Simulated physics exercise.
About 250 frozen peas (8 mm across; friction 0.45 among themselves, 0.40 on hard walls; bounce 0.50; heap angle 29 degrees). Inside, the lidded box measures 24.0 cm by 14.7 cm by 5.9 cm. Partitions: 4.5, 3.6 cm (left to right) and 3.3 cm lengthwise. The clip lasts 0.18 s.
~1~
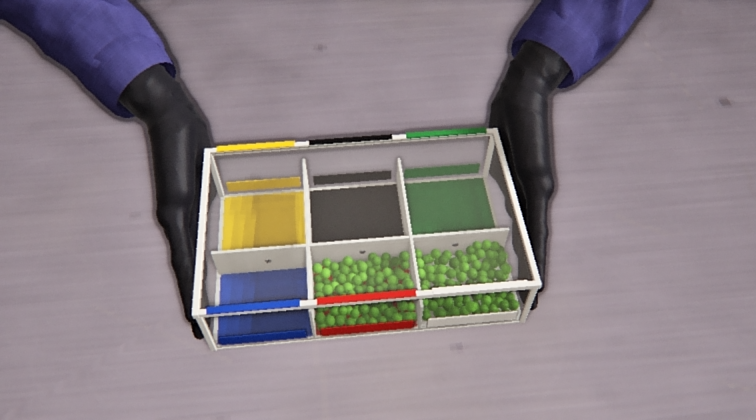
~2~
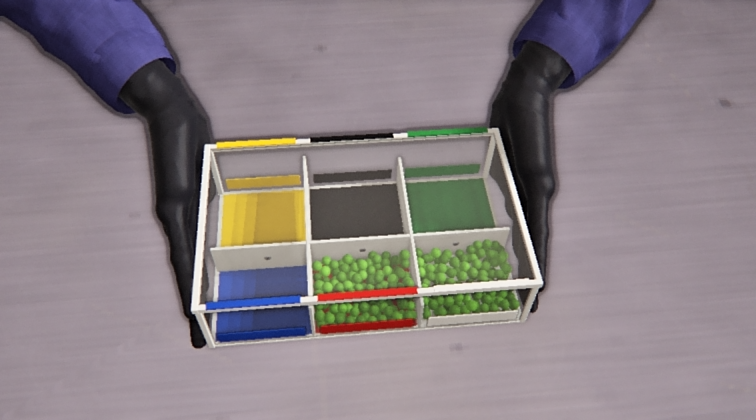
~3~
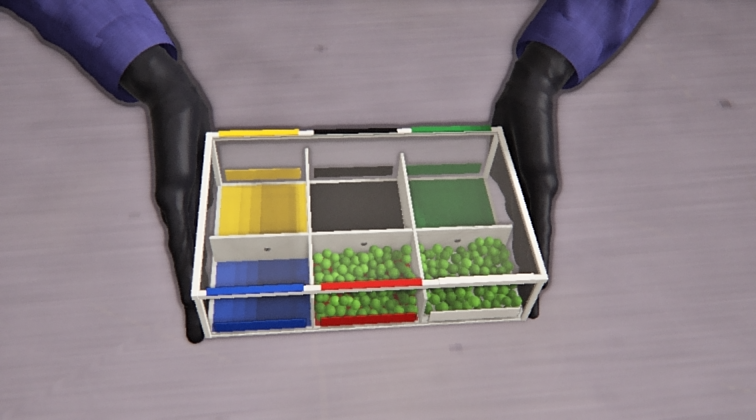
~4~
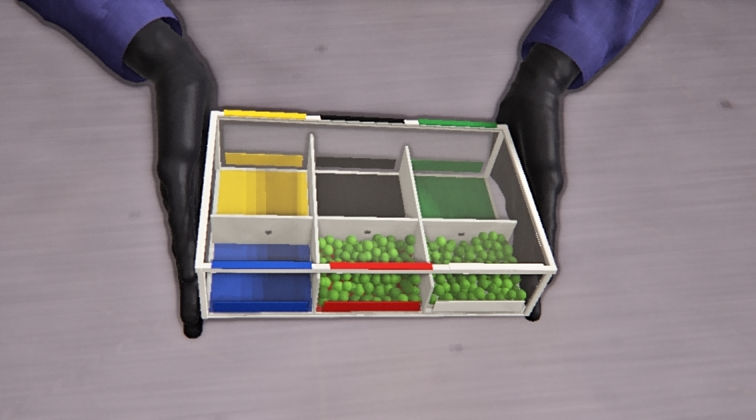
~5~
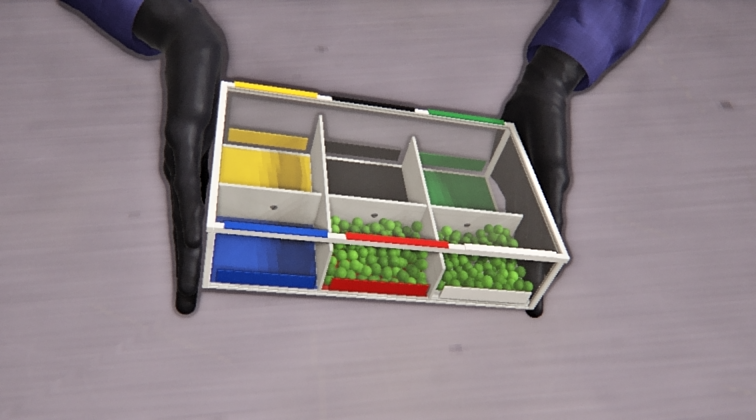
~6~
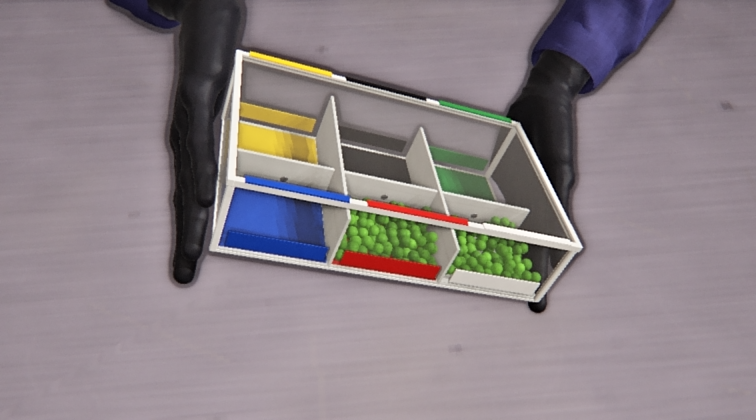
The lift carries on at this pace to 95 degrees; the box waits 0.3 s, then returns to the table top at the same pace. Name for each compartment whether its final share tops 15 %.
Red compartment: Under; blue compartment: Under; green compartment: Over; yellow compartment: Under; white compartment: Over; black compartment: Under.
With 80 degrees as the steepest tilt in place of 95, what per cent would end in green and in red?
Green 50; red 15.
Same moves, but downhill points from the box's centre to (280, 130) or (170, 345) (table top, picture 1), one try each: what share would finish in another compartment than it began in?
Some 95 and 50 per cent.
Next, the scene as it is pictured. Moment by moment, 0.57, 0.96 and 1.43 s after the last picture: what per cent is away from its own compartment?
In turn: 50, 60, 55.
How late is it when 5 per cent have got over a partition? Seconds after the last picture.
At about 0.35 s.
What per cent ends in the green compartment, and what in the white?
Green 55, white 40.
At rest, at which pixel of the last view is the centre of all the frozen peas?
Around (471, 243).
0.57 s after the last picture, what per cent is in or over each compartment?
Red 10, blue 0, green 40, yellow 0, white 45, black 0.
Then, 0.57 s after the last picture, tilt 95 degrees; red 10 %, green 40 %, white 45 %.
Then, 0.96 s after the last picture, tilt 54 degrees; red 5 %, green 55 %, white 40 %.
Then, 1.43 s after the last picture, tilt 0 degrees; red 5 %, green 55 %, white 40 %.
In the end, red 5 %, blue 0 %, green 55 %, yellow 0 %, white 40 %, black 0 %.
